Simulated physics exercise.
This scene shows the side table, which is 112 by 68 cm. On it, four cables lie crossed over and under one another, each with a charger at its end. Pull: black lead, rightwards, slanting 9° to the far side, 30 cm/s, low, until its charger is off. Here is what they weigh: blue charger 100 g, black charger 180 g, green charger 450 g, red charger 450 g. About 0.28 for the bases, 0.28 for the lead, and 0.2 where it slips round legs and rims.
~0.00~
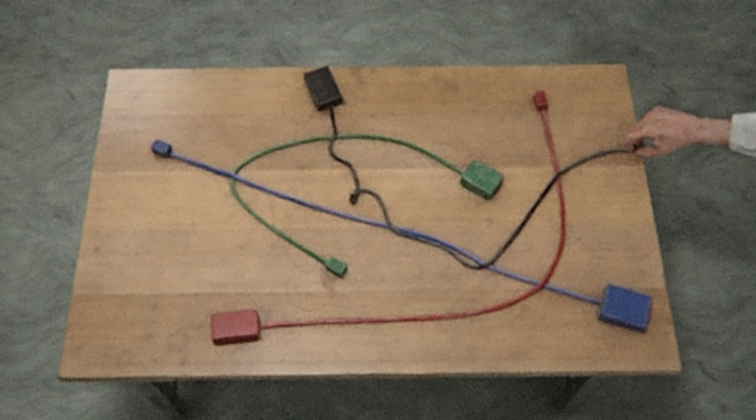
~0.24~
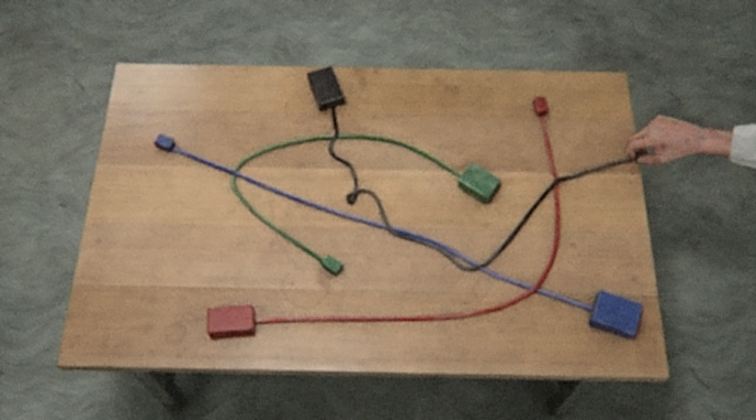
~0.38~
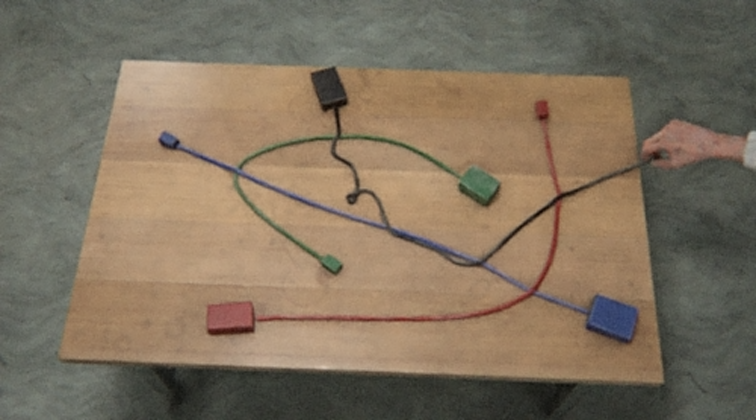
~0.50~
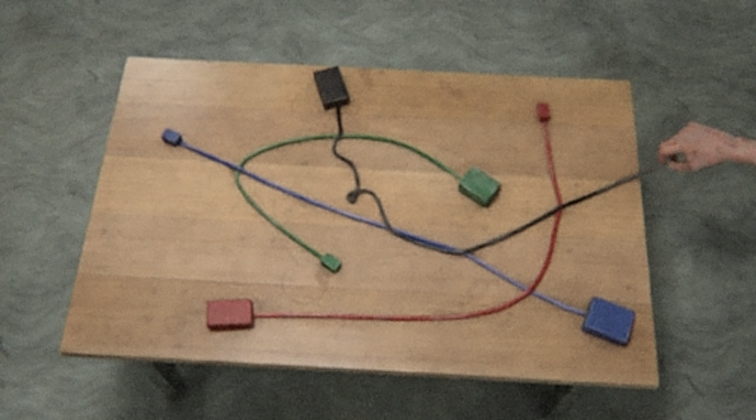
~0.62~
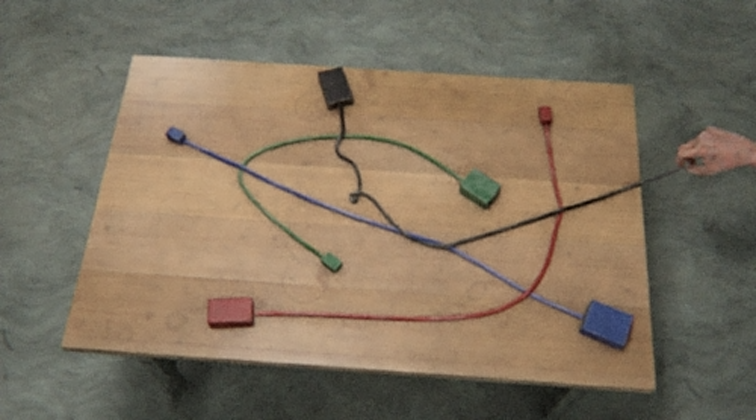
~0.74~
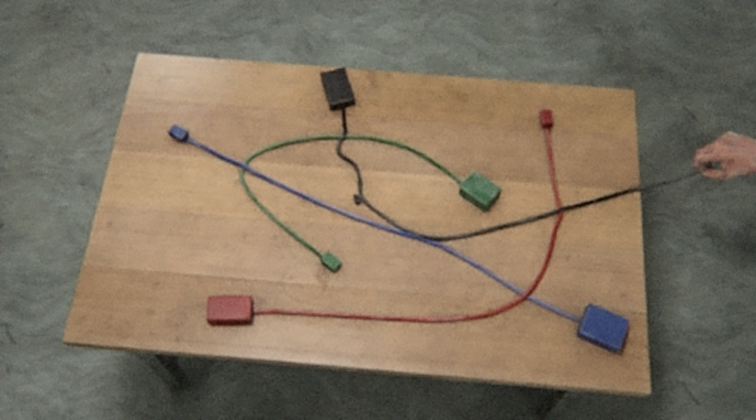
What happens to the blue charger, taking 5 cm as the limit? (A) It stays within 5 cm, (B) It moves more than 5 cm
A, it stays within 5 cm.
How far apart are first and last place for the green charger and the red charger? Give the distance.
Green charger near 8 cm, red charger near 0 cm.
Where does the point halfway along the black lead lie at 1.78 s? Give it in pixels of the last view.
Halfway point, last view: Approx. (604, 195).
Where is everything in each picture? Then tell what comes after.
Blue charger (627, 305); crossings (233, 176) blue over green, (336, 136) black over green, (357, 222) black over blue, (489, 267) black over blue, (543, 284) red over blue, (557, 176) black over red; black lead runs through (525, 221) (444, 247) (369, 191) (330, 152); grip (633, 150), in the first picture.
Black lead runs through (439, 249) (331, 151); grip (635, 157), in the second picture.
Black lead runs through (438, 251) (333, 151); grip (649, 161), in the third picture.
Black lead runs through (440, 250) (334, 150); grip (666, 163), in the fourth picture.
Black lead runs through (452, 244) (337, 150); grip (684, 167), in the fifth picture.
Blue charger (605, 326); black lead runs through (568, 208) (464, 235) (373, 208) (338, 151); grip (700, 171), in the sixth picture.
After 1.8 s, the black lead's tail end at (388, 130); black charger 10 cm off its start.
After 2.8 s, the black lead's tail end at (496, 200); black charger 41 cm off its start, green charger 6 cm off its start.
After 3.9 s, the black lead has left the top; black charger over the edge, green charger 7 cm off its start at (511, 172), red plug 2 cm off its start at (549, 123).
After 4.9 s, the black lead has left the top; black charger over the edge, green charger 7 cm off its start, red plug 2 cm off its start.
After 5.4 s, the black lead has left the top; blue charger 0 cm off its start at (605, 326), black charger over the edge, green charger 7 cm off its start at (511, 172), red plug 2 cm off its start at (549, 123).
